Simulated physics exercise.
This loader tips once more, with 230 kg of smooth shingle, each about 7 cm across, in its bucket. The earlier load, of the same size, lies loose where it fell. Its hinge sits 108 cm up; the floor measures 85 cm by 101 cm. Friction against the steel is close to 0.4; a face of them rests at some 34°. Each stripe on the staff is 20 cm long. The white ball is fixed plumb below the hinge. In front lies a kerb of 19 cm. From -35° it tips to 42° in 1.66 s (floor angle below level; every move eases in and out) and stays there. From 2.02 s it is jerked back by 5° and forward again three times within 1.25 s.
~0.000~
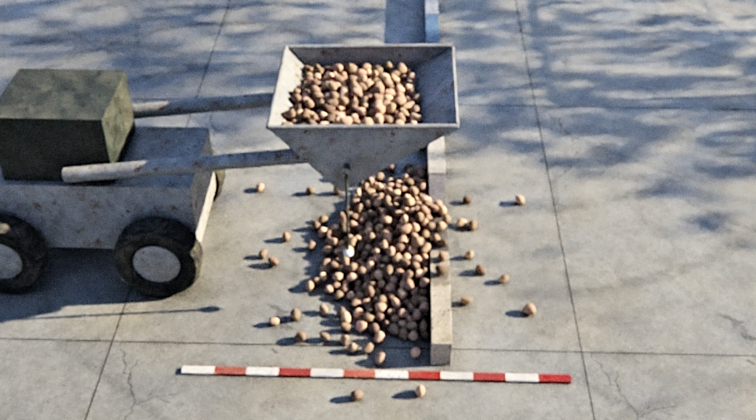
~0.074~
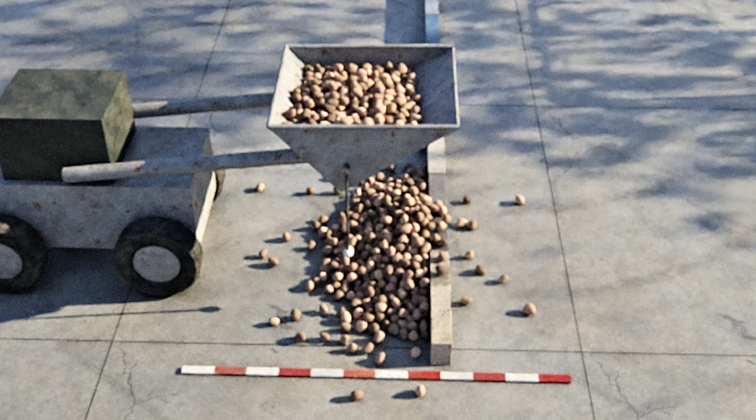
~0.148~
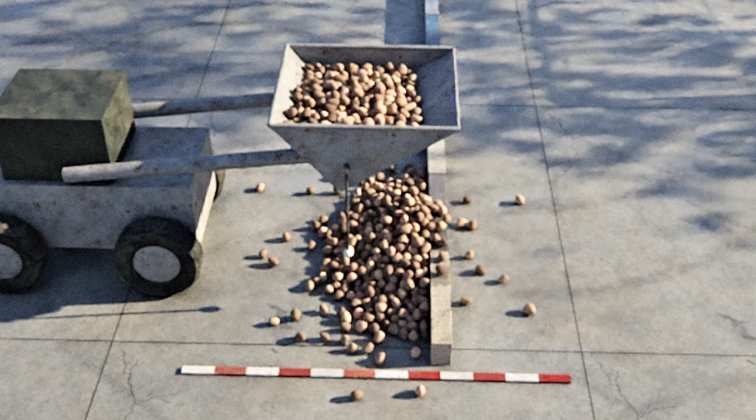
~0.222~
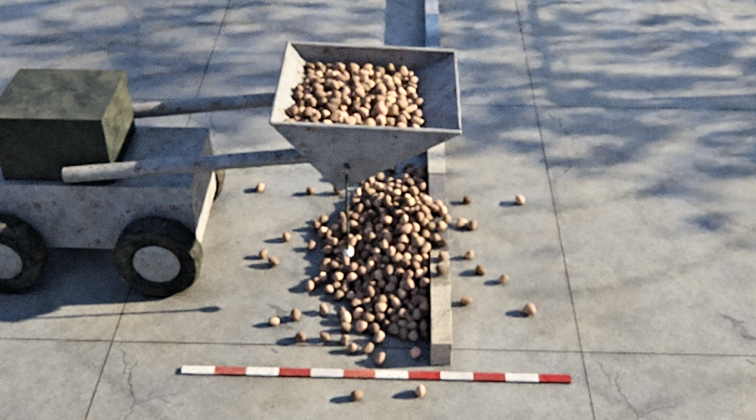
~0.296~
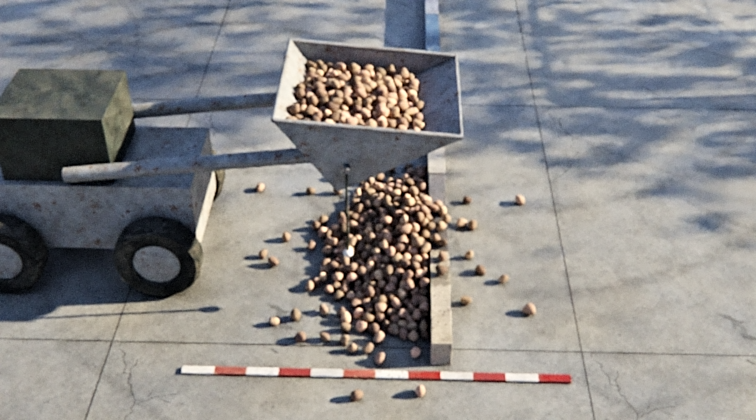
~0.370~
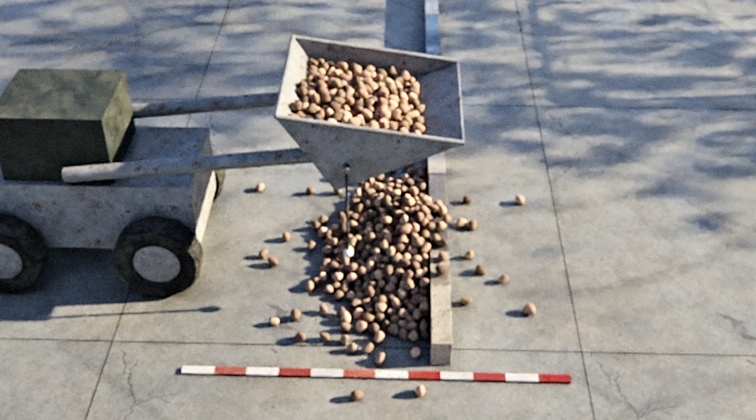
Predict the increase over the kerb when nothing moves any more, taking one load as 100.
Some 91 per cent is added.
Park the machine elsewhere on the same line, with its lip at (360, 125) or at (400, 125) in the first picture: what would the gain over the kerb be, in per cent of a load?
First some 0, then 25 per cent.
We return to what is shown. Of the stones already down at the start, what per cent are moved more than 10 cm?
About 0 per cent.
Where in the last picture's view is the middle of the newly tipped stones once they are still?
Near (503, 251).
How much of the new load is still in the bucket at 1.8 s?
It holds some 20 per cent.
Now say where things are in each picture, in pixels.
Lip at (458, 127), floor tilted -35°, highest stones at (338, 89). The earlier load is highest near (418, 217), 25 cm above ground level, 98 % on this side of the kerb, 2 % over the kerb, in the first frame.
Lip at (459, 127), floor tilted -35°, highest stones at (339, 88); the stones move at 0.0 m/s on average, in the second frame.
Lip at (460, 129), floor tilted -33°, highest stones at (339, 88); the stones move at 0.1 m/s on average, in the third frame.
Lip at (461, 133), floor tilted -31°, highest stones at (335, 86); the stones move at 0.1 m/s on average, in the fourth frame.
Lip at (462, 138), floor tilted -29°, highest stones at (334, 86); the stones move at 0.1 m/s on average, in the fifth frame.
Lip at (464, 143), floor tilted -25°, highest stones at (330, 85); the stones move at 0.1 m/s on average, in the sixth frame.
After 1.2 s the floor is at 30°; in per cent of one load, 98 in the bucket, 100 on this side of the kerb, 2 over the kerb; the foremost stones are at (487, 243).
After 1.8 s the floor is at 42°; in per cent of one load, 20 in the bucket, 123 on this side of the kerb, 57 over the kerb; the foremost stones are at (532, 251).
After 3.7 s the floor is at 42°; in per cent of one load, 0 in the bucket, 107 on this side of the kerb, 93 over the kerb; the foremost stones are at (682, 309).
After 6.2 s the floor is at 42°; in per cent of one load, 0 in the bucket, 107 on this side of the kerb, 93 over the kerb; the foremost stones are at (682, 309). Net gain over the kerb, 91.
